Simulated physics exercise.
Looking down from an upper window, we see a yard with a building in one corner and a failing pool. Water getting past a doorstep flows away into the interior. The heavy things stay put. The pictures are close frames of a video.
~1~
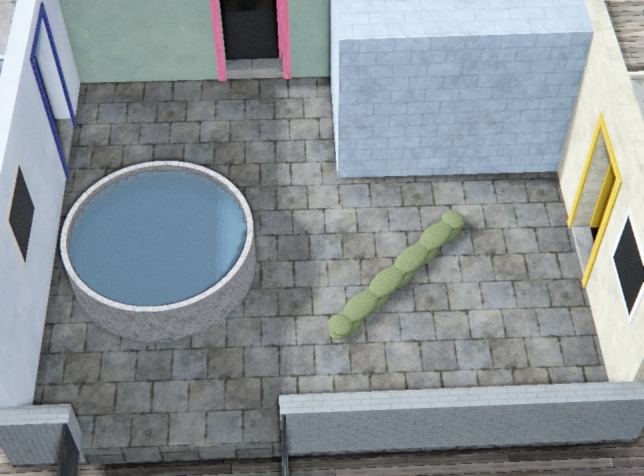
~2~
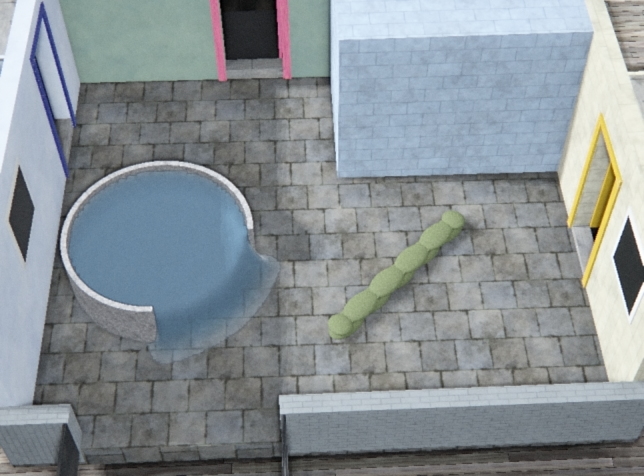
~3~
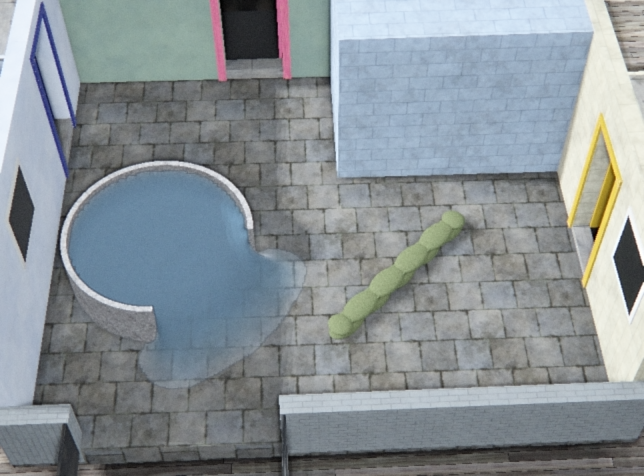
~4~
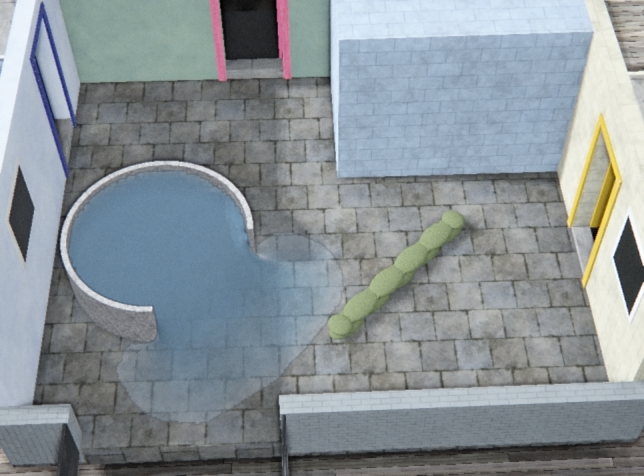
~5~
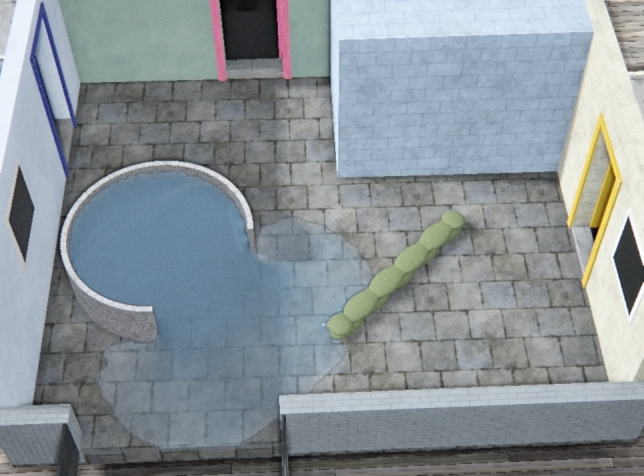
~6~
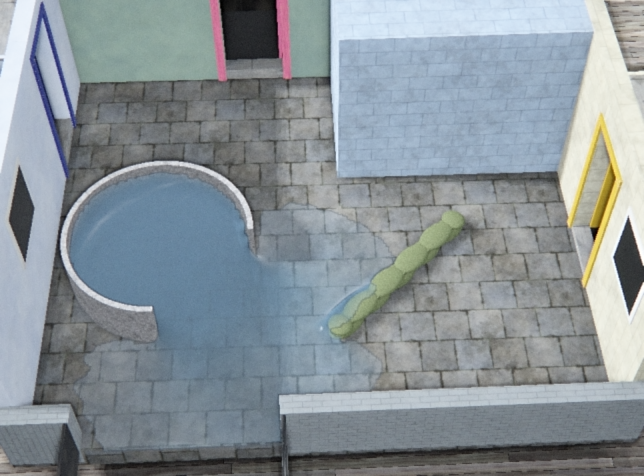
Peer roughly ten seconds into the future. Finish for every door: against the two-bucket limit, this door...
The pink door remains within it; the blue door remains within it; the yellow door surpasses it.
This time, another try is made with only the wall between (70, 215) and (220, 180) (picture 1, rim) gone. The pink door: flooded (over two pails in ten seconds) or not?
Pink: Exceeds it.
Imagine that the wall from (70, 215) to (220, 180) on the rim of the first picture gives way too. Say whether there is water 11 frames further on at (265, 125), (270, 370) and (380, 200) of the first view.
Taken one by one: Sodden, then unaffected, then unaffected.
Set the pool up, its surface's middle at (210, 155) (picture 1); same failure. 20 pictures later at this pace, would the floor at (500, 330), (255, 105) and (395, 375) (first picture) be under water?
Spot by spot, in the order asked: Swamped, untouched, swamped.
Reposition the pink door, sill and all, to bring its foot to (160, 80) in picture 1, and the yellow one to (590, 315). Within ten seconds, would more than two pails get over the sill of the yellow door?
In that case the yellow runs past the limit.
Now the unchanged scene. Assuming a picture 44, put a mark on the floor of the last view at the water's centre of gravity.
It is near (387, 277).
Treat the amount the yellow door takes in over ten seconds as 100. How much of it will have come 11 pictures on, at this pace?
My estimate is close to 0 per cent.
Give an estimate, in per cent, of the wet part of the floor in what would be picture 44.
Some 60 per cent.
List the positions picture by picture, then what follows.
The round tank at (158, 236) is whole and still, in the first picture.
The front is at (267, 259), out from the gap at (223, 304), in the second picture.
The front is at (158, 377), out from the gap at (223, 305), in the third picture.
The front is at a hidden place, out from the gap at (224, 307), in the fourth picture.
The front is at a hidden place, out from the gap at (224, 307), in the fifth picture.
Water pours out at (224, 307) and has run to (391, 265), in the sixth picture.
A moment on, water covers 25 % of the floor; the pink door not reached, the blue door not reached, the yellow door not reached.
Next, water covers 40 % of the floor; the pink door not reached, the blue door not reached, the yellow door not reached.
Then, water covers 50 % of the floor; the pink door not reached, the blue door not reached, the yellow door wet at the sill, nothing in.
Later, water covers 60 % of the floor; the pink door not reached, the blue door not reached, the yellow door over two buckets in.
In the end, water covers 80 % of the floor; the pink door wet at the sill, nothing in, the blue door wet at the sill, nothing in, the yellow door far over two buckets in.
